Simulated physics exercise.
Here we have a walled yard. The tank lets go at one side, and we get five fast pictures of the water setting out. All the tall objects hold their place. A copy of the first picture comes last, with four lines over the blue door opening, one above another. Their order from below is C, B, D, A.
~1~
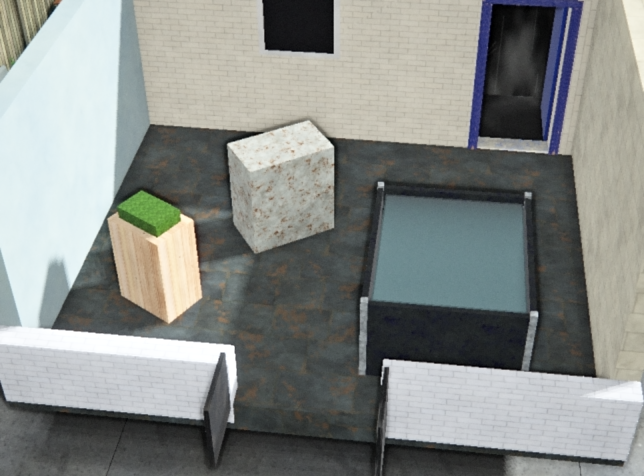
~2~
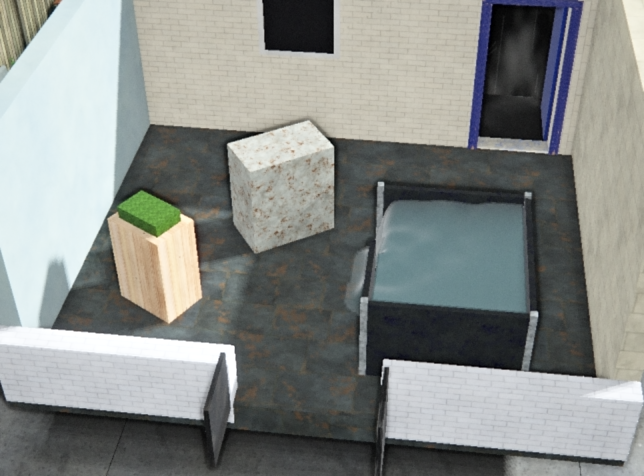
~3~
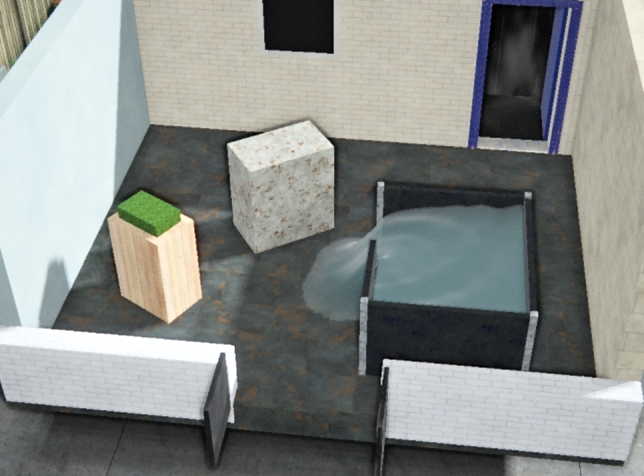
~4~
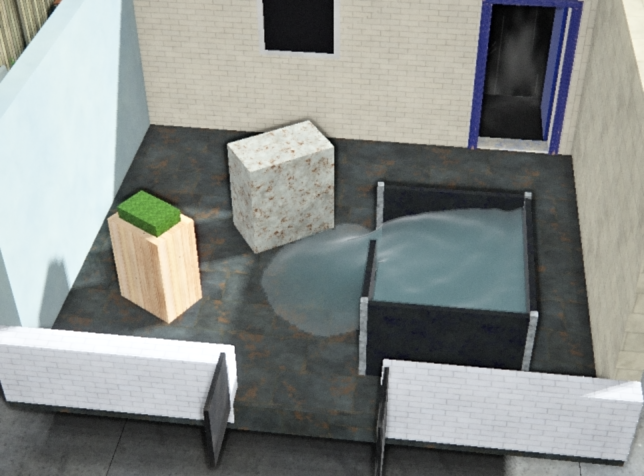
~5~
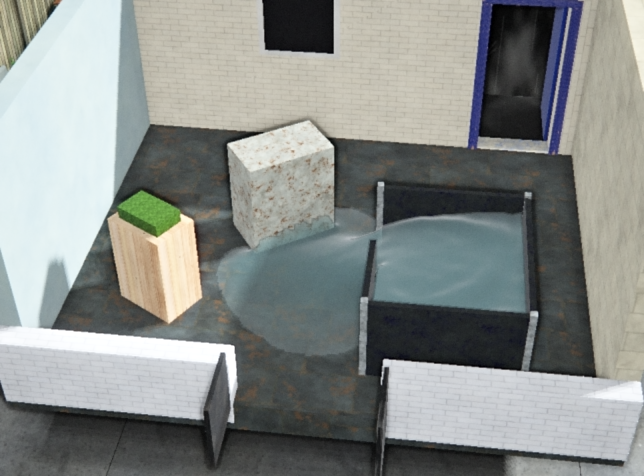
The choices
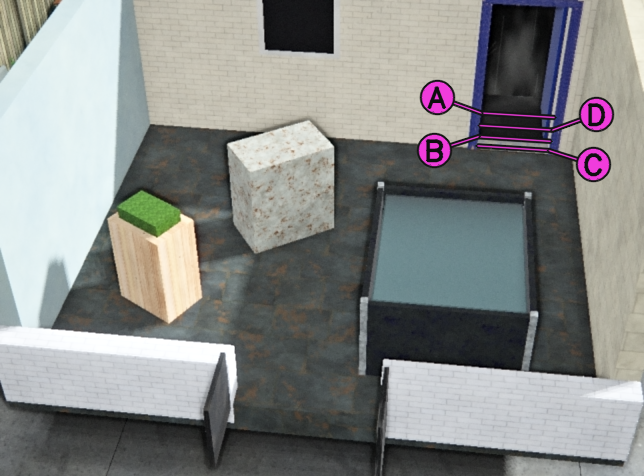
Water pours out of the left side of a dark-walled tank at the right of a walled yard, seen from above by a camera that stays still. A speckled pale block stands near the centre and a wooden block topped with green at left, with a blue doorway behind and an open gate in the low white front wall. The water spreads leftward across the dark floor in a widening, rounded sheet, reaching the speckled block's foot.
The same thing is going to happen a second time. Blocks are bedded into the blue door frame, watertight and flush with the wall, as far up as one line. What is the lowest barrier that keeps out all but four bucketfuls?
Mark B.
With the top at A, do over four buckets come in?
No, not at all.
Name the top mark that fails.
That is mark C.
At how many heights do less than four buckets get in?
Three of them.
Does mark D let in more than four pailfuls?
No.
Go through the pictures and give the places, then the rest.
Water in the tank at rest, its middle at (451, 252); foot of the blue doorway at (512, 151); open gate at (308, 349), in the first picture.
Front seen at (353, 292), 1 % of the ground wet, in the second picture.
Front seen at (317, 305), 4 % of the ground wet, in the third picture.
Front seen at (270, 285), 8 % of the ground wet, in the fourth picture.
Front seen at (227, 259), 13 % of the ground wet, in the fifth picture.
On the marked copy, A at (517, 115); B at (514, 139); C at (513, 148); D at (515, 127); from the bottom up C, B, D, A.
Choosing A, nothing gets over.
Choosing B, nothing gets over.
Choosing C, some 15 bucketfuls get in.
Choosing D, nothing gets over.
